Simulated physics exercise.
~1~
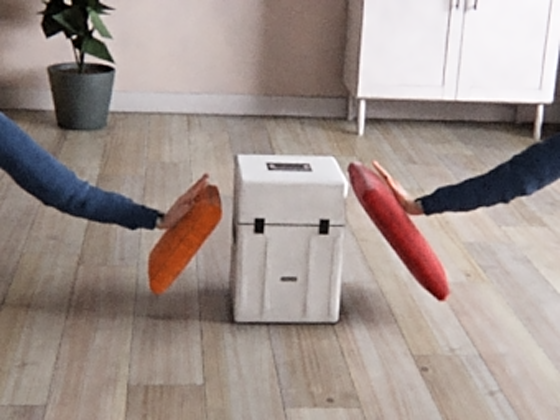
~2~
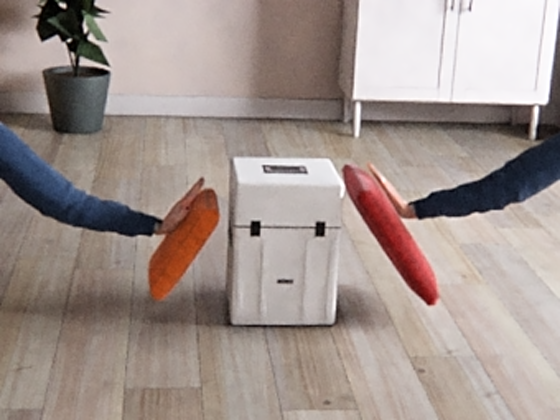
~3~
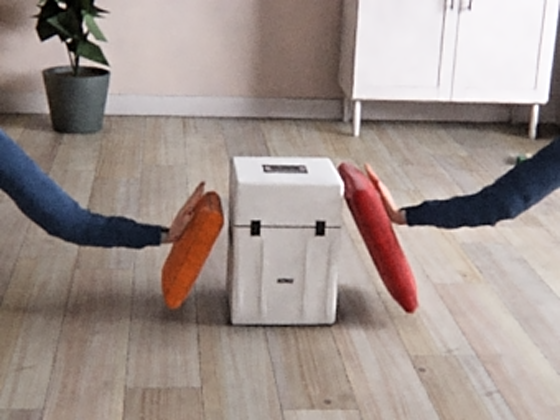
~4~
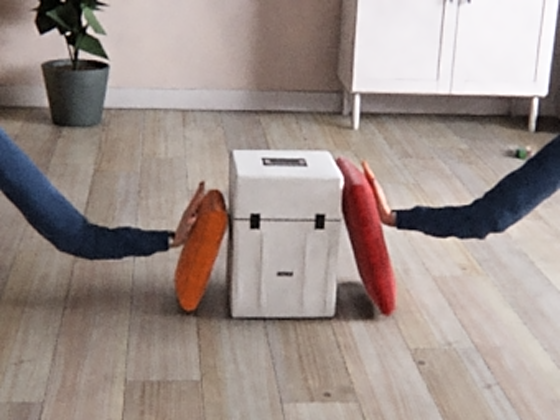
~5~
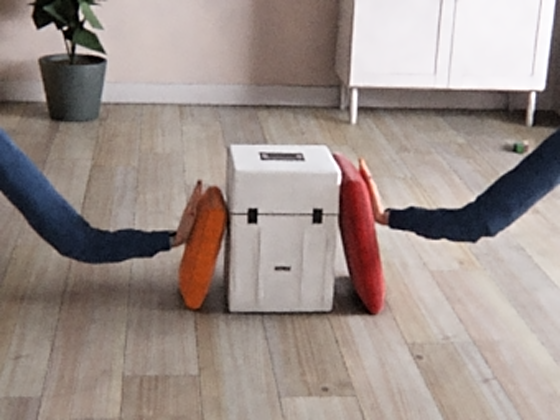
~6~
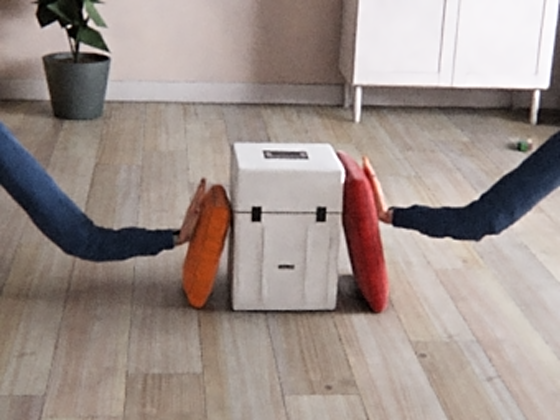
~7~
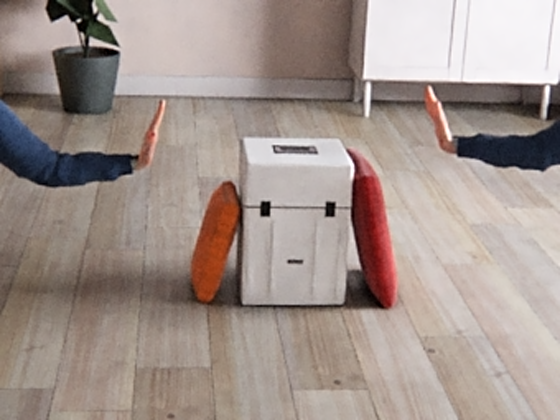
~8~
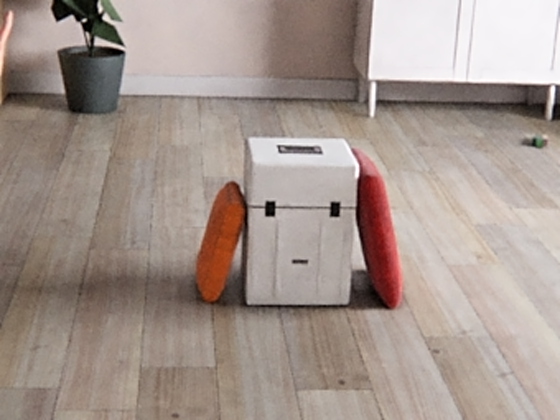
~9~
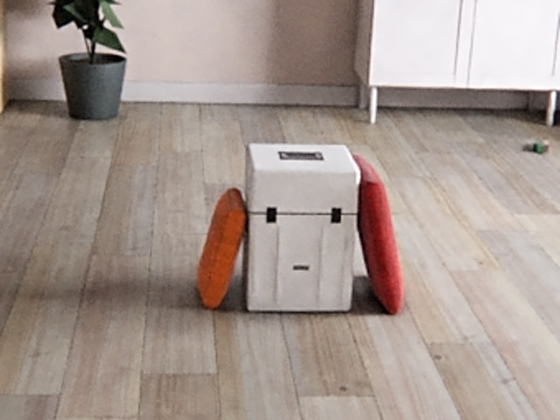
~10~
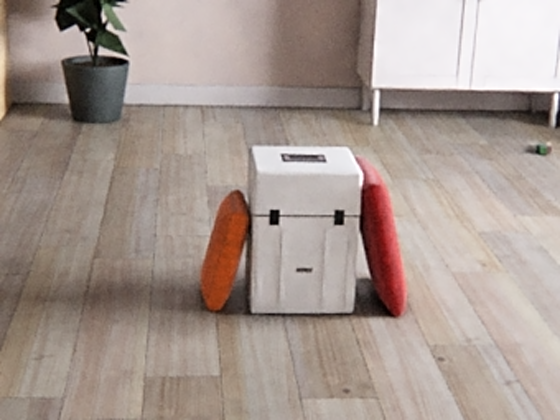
The video shows two hands moving an orange soft bag and a red pillow inward against the left and right sides of a white chest on a bare floor. The hands then let go and withdraw, and both soft things stay propped upright against the chest.
